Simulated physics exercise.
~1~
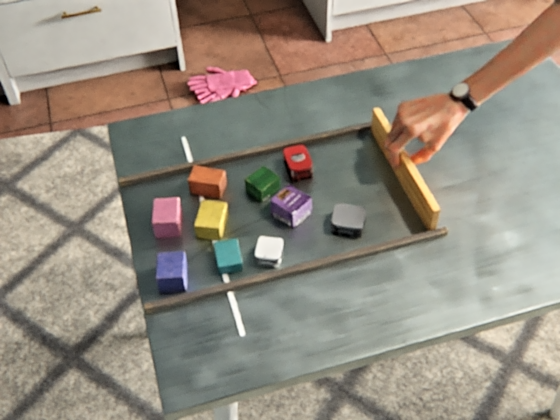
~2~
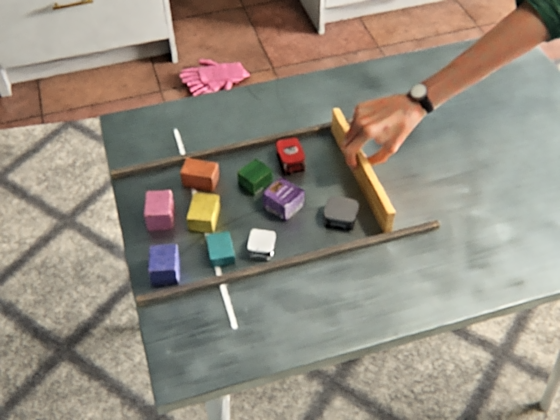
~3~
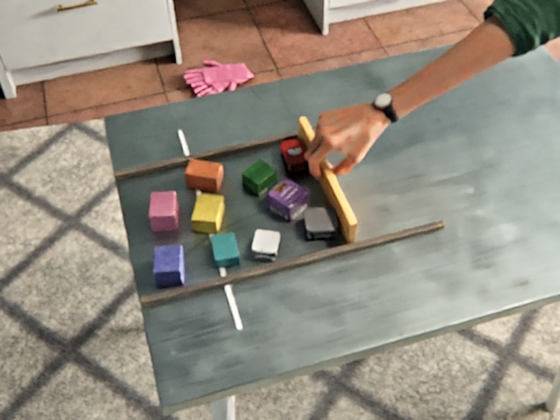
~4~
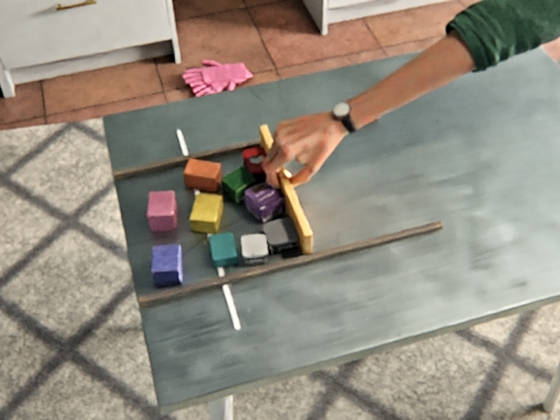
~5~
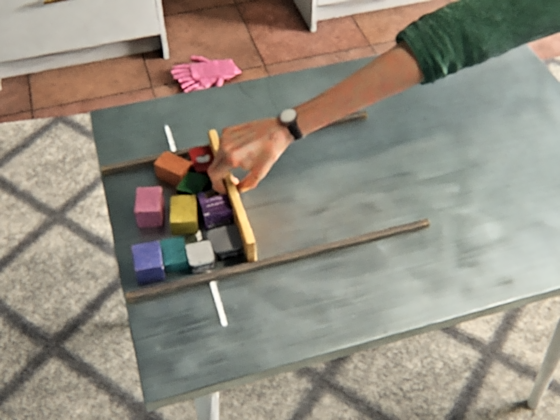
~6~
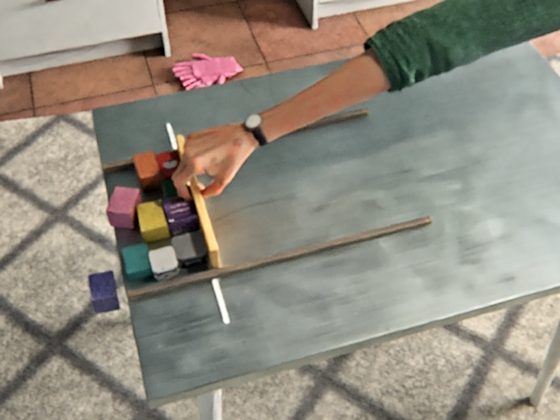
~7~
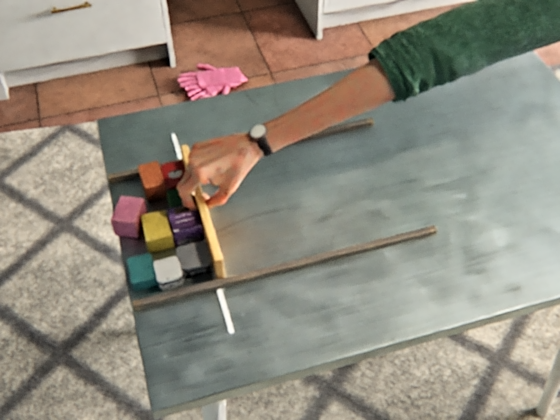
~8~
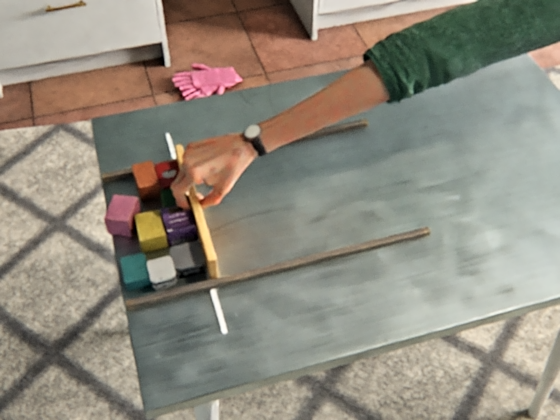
On a grey-green table above a patterned rug and tiled floor, seen from above at an angle, small coloured blocks and toy-like objects sit between two thin brown rails. A pink, a blue, an orange, a yellow and a teal block lie at the left, with green, purple, white, red and grey pieces to their right. A hand with a wristwatch slides an upright yellow board leftward, gathering the pieces toward the table's edge. The blue block tips off the left edge and drops out of sight. The board stops near the white tape, the others crowded beside it.
